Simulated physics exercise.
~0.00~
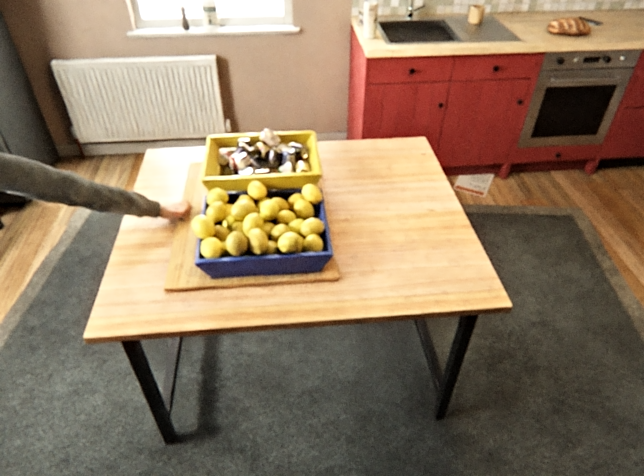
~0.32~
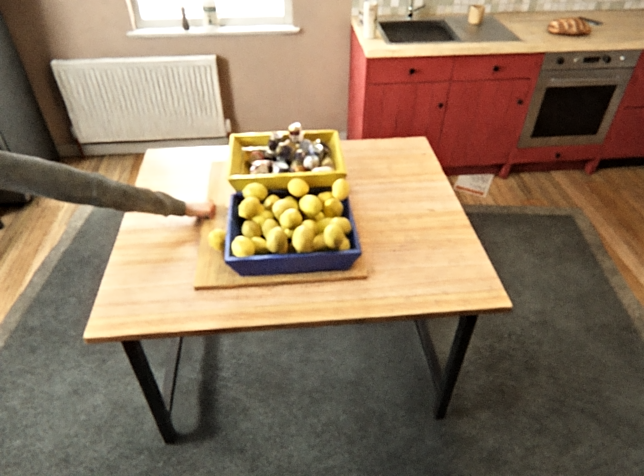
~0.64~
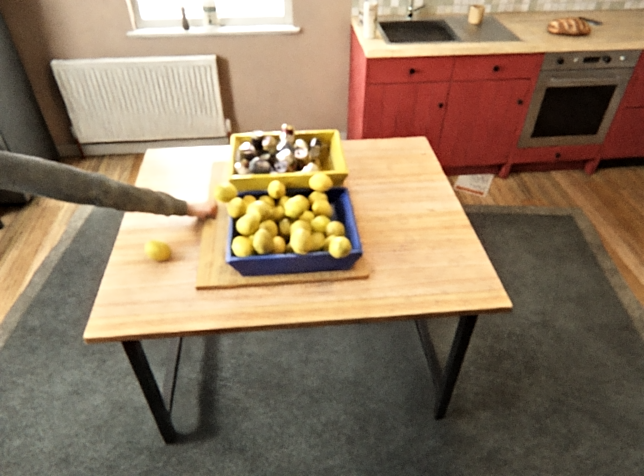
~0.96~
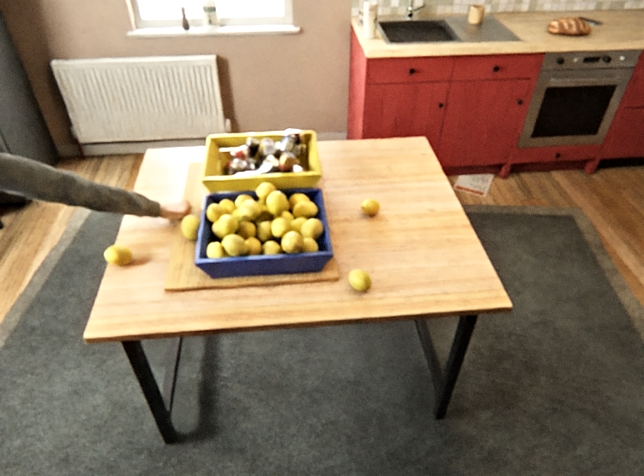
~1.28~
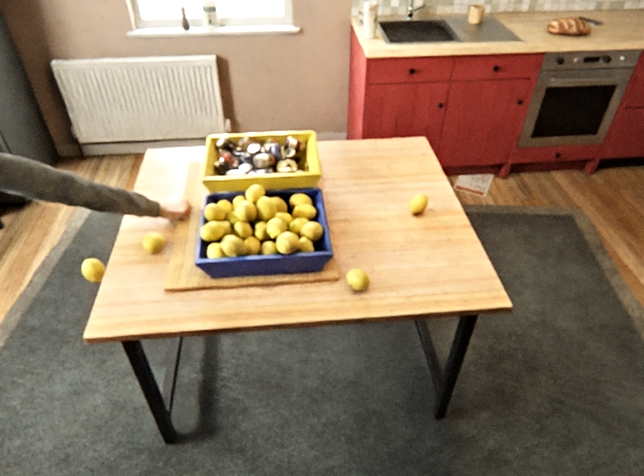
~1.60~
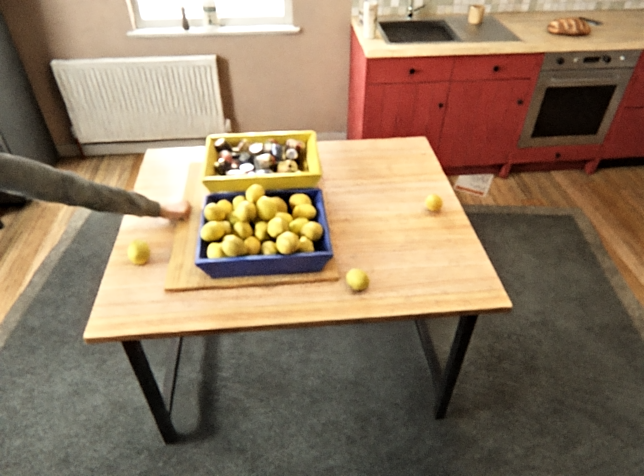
A blue crate heaped with yellow, lemon-like fruit sits on a wooden board in the middle of a table, seen from above in a kitchen with red cupboards. Behind it on the board is a yellow crate of small mixed cans, and an arm reaches in from the left. The hand slides the board right, and fruit begins spilling over the blue crate's left side. The board moves back left as more fruit rolls out to the right. One piece drops off the table's left edge, while three rest on the tabletop and the cans remain in their crate.
